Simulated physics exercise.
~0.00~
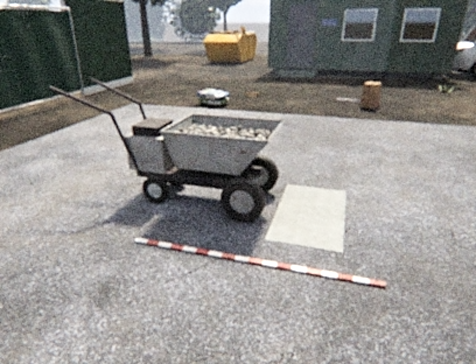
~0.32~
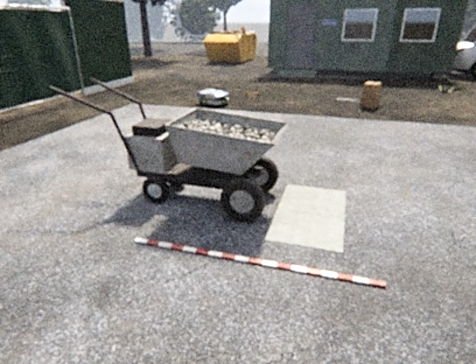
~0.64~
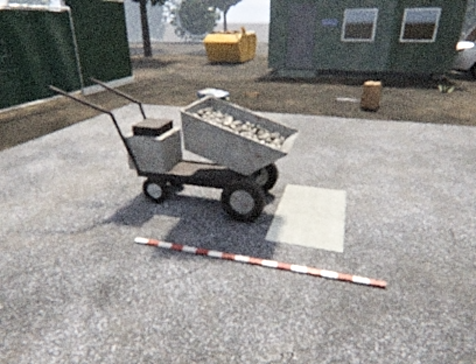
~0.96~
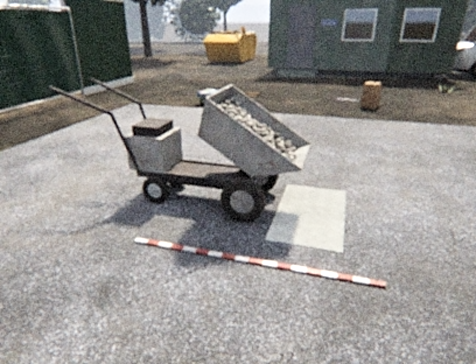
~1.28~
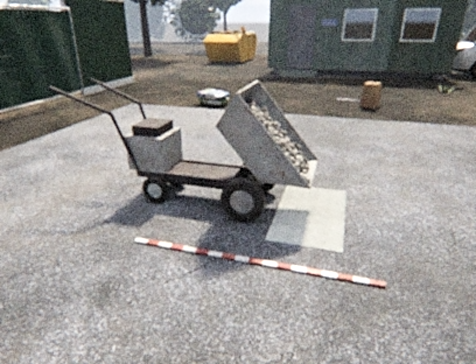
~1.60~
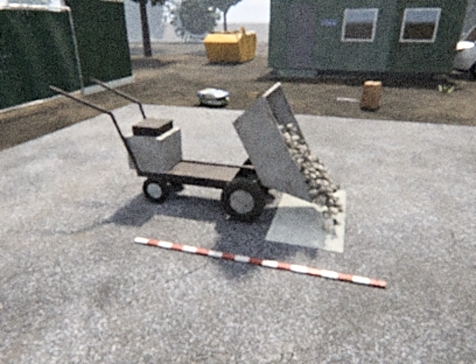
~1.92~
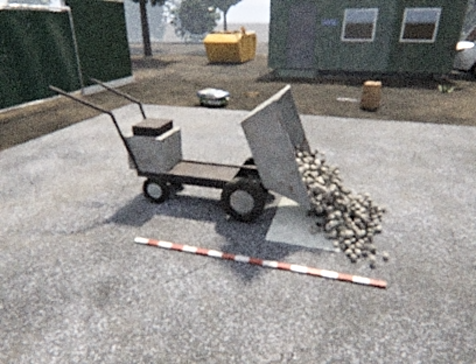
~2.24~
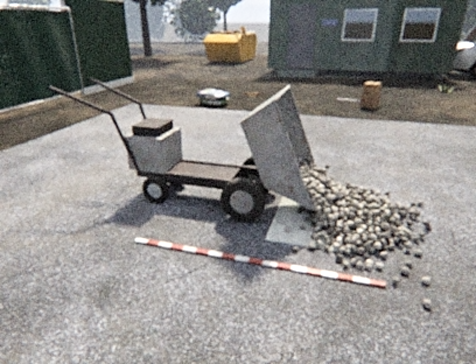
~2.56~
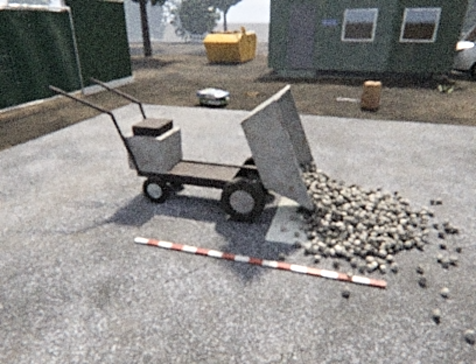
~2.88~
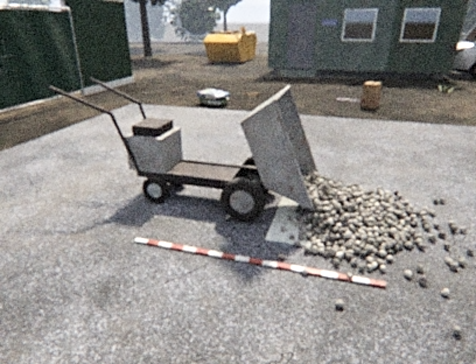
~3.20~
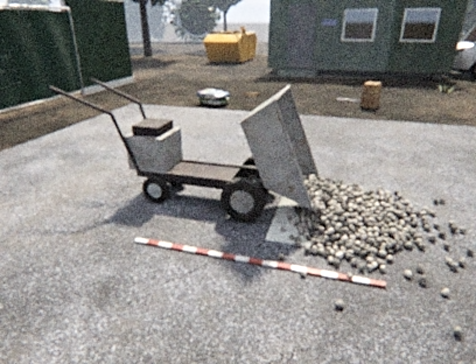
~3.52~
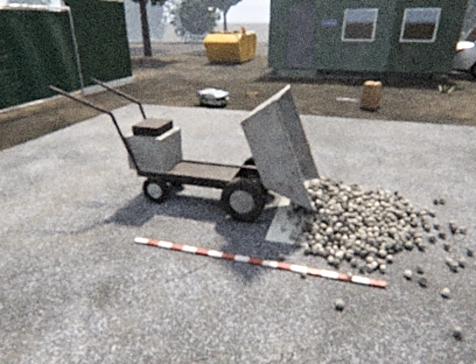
Motor barrow tipping its grey skip to the right, spilling rounded stones into a heap partly covering a pale ground sheet.
